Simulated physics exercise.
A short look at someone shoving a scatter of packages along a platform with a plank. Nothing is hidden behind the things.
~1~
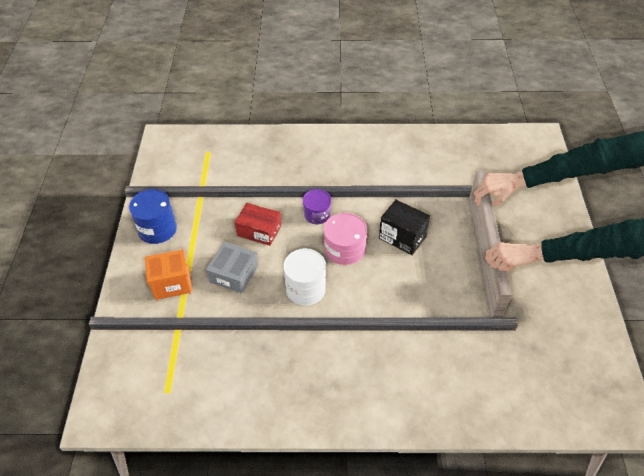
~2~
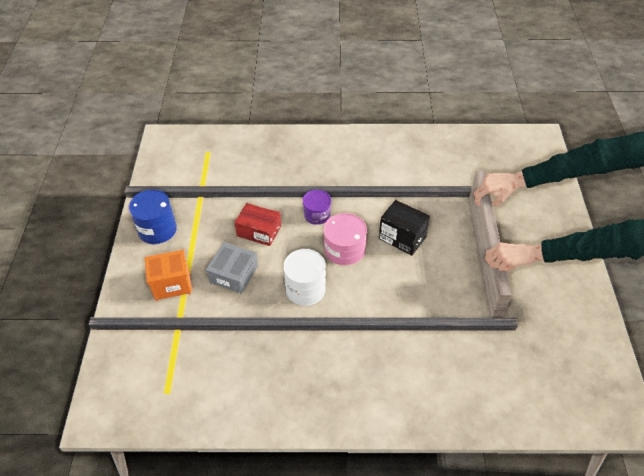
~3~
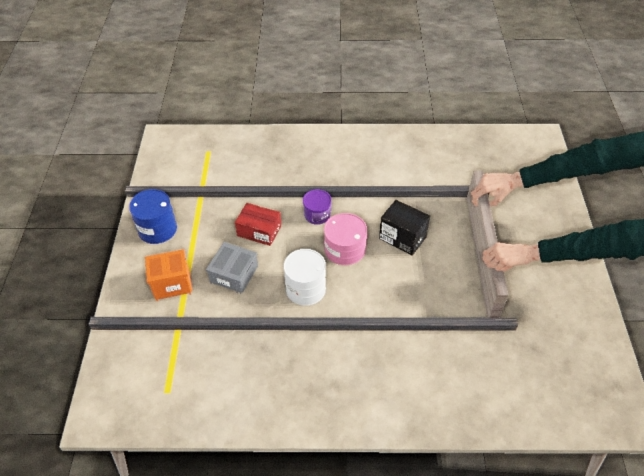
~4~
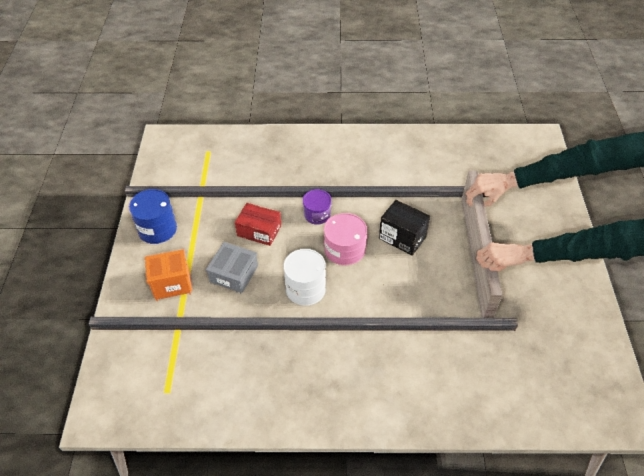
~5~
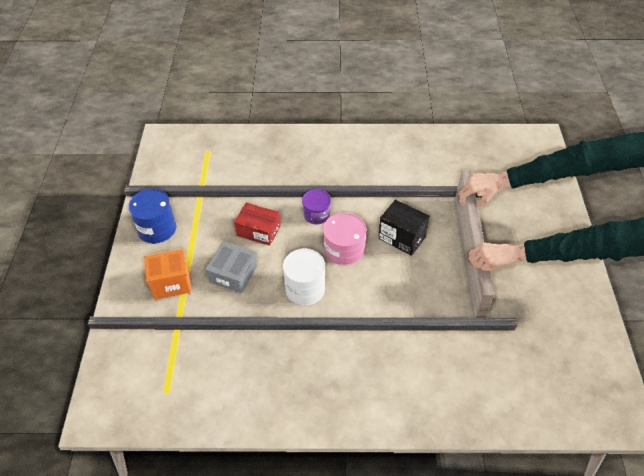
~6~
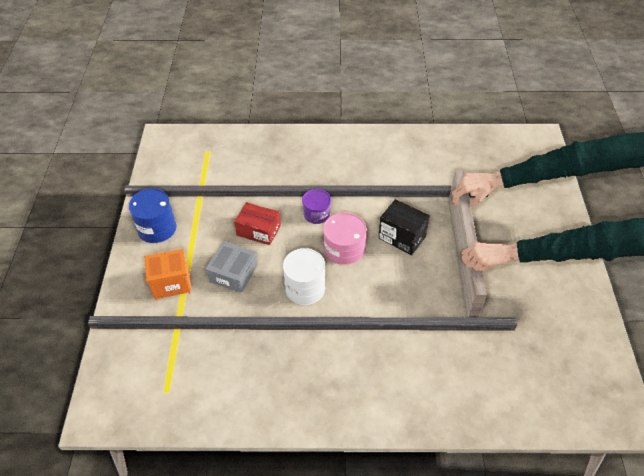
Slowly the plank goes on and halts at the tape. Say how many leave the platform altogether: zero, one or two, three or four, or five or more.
The number that fall off is one or two.
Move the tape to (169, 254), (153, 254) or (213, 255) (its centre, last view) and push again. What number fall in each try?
The counts: 2, 5 and 0.
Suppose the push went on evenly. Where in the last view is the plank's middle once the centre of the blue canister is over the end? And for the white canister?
About (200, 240), and (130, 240) for the other.
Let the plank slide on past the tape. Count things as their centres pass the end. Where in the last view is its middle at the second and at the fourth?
First at (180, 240), next at (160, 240).
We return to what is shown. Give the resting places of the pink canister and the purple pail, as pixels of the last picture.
Near (168, 243) and (154, 206).
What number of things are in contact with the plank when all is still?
In contact: 3.
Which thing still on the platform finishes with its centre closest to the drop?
Foremost is the orange tote.
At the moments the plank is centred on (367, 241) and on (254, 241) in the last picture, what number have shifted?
By then 2, and 7.
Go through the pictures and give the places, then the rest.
The first frame shows blue canister (154, 217); orange tote (169, 276); grey tote (233, 268); plank (488, 242); tape (191, 255).
The second frame shows orange tote (169, 276); red parcel (258, 224).
The third frame shows grey tote (233, 268); black parcel (404, 227).
The fourth frame shows blue canister (154, 217); pink canister (345, 239).
The fifth frame shows orange tote (169, 275); purple pail (317, 207).
The sixth frame shows blue canister (153, 216); orange tote (169, 275); grey tote (233, 267); plank (466, 242); tape (190, 254).
Early on, none off yet; blue canister at rest near (153, 216); orange tote at rest near (169, 275); grey tote at rest near (233, 267).
A while later, none off yet; blue canister moving near (150, 215); orange tote travelled about its own width near (144, 278); grey tote travelled about its own width near (184, 266).
Finally, the number that fall off is one or two; lost, blue canister.
